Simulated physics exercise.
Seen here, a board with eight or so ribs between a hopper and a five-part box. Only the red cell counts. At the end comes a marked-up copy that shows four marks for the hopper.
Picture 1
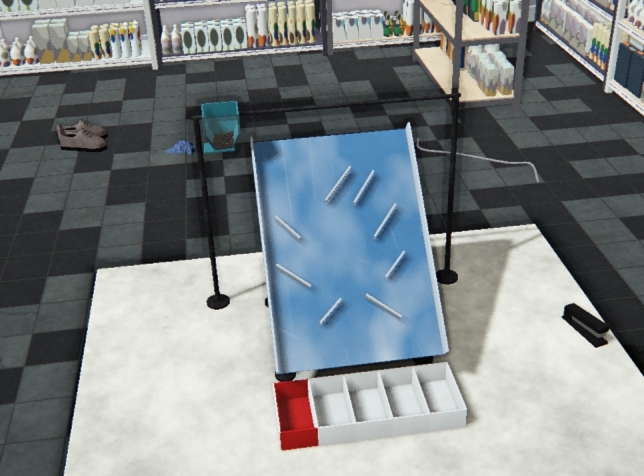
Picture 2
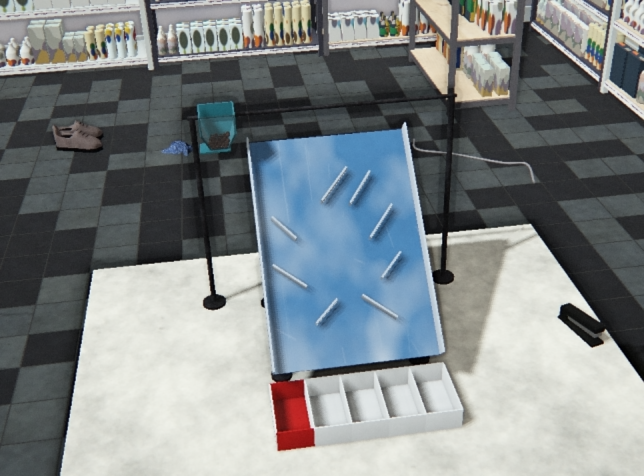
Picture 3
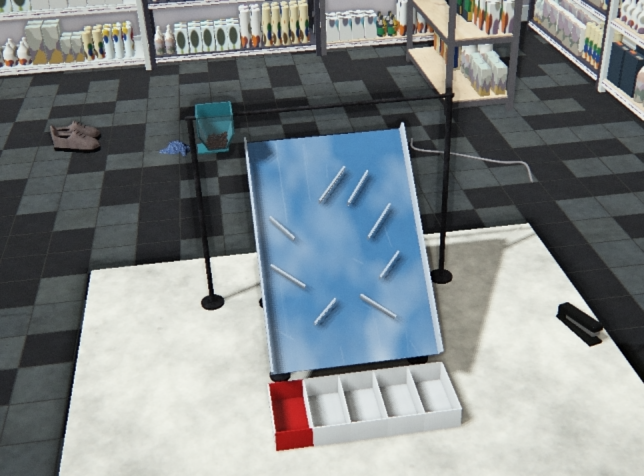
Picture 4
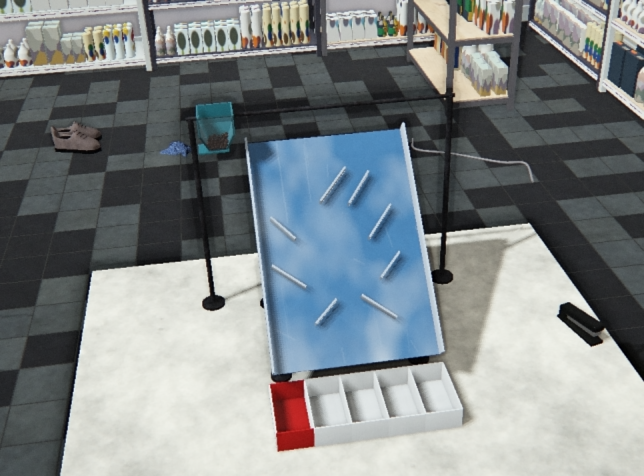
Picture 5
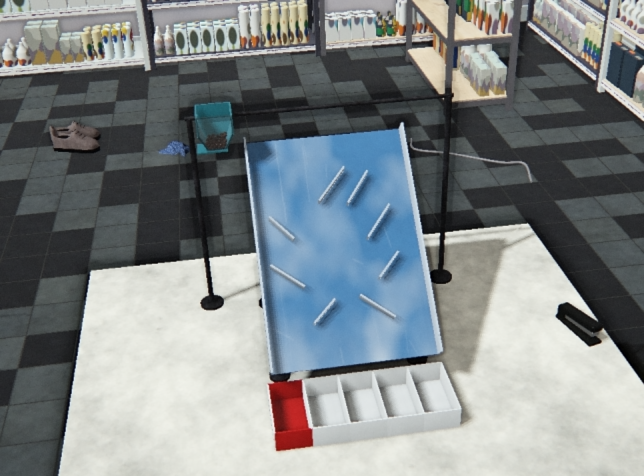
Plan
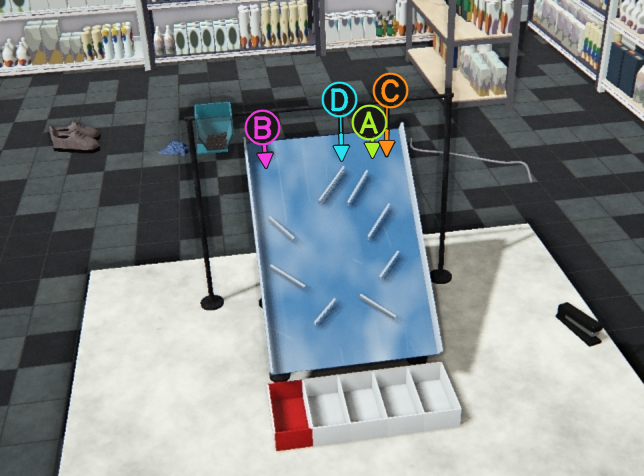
In a shop aisle, a tilted blue ribbed board standing still between a teal hopper and a red-and-white divided box, the view shifting slightly.
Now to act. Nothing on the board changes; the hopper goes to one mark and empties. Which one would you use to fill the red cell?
Go for D.
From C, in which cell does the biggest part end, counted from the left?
The fifth from the left.
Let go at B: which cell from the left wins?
The first from the left.
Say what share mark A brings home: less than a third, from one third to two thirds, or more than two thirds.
Mark A gives less than a third.
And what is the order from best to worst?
Best to worst: D, B, A, C.
On the marked copy, mark A meets the board at (372, 152); mark B meets the board at (265, 162); mark C meets the board at (386, 150); mark D meets the board at (341, 155).
With A, about a quarter in the red cell, about two thirds in other cells, a small part outside the box.
With B, about half in the red cell, about a third in other cells, a small part outside the box.
With C, a small part in the red cell, most in other cells, a small part outside the box.
With D, most in the red cell, a small part in other cells.
